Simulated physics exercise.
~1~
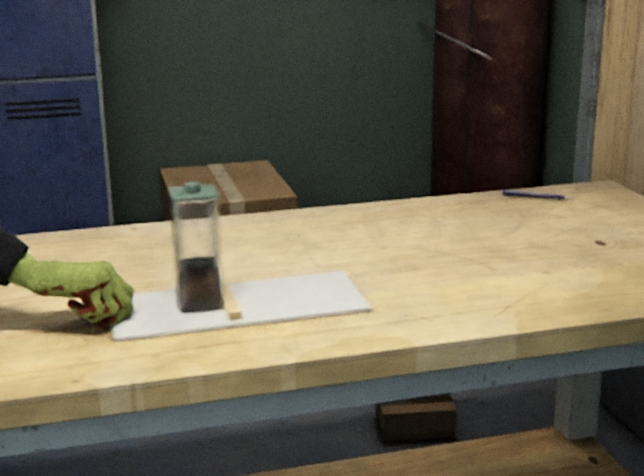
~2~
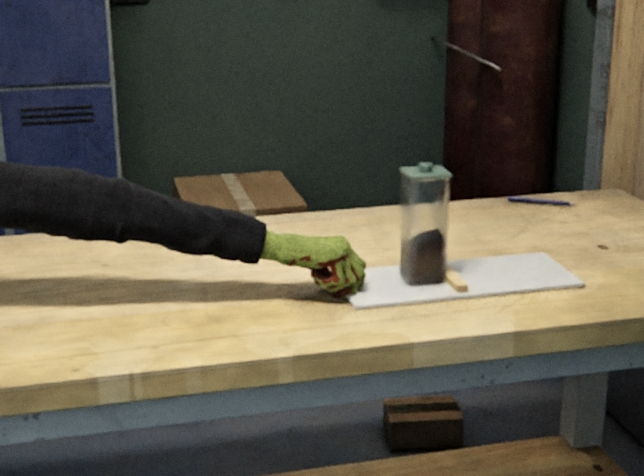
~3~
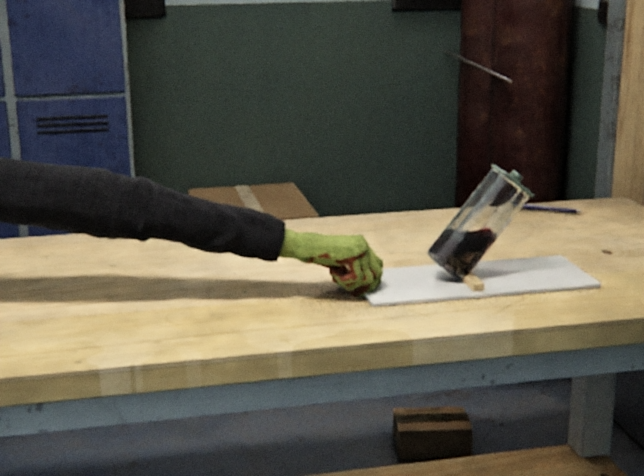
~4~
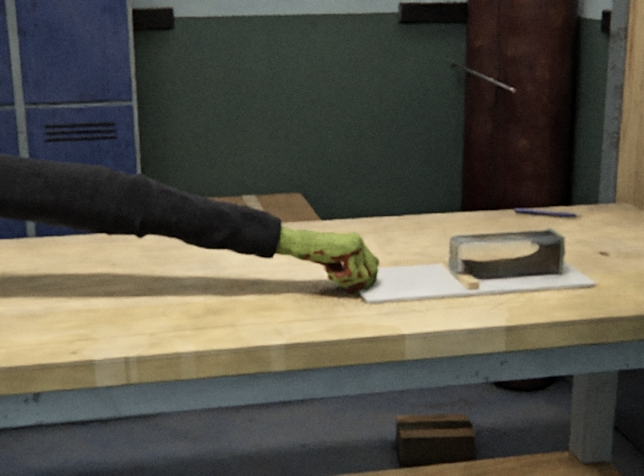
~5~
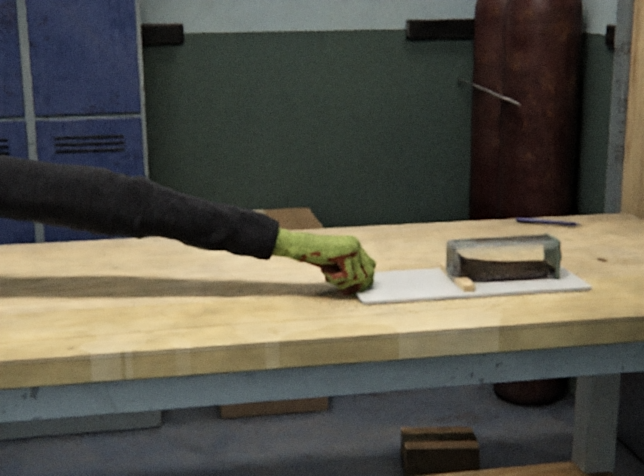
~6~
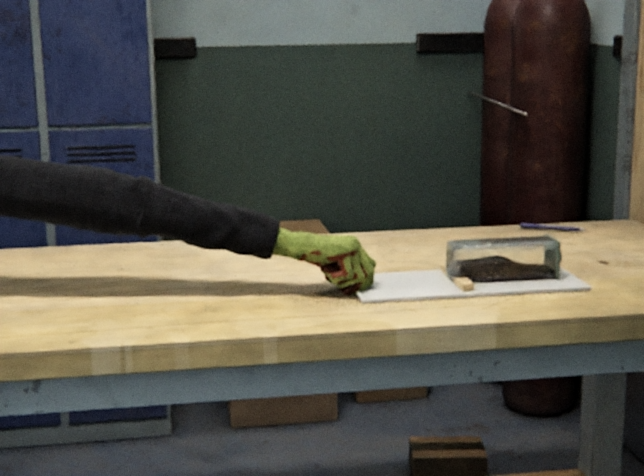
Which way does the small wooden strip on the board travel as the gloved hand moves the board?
The wooden strip moves to the right along with the board.
On a workbench, a gloved hand pushing a board right and stopping, a bottle of dark liquid toppling right onto its side.
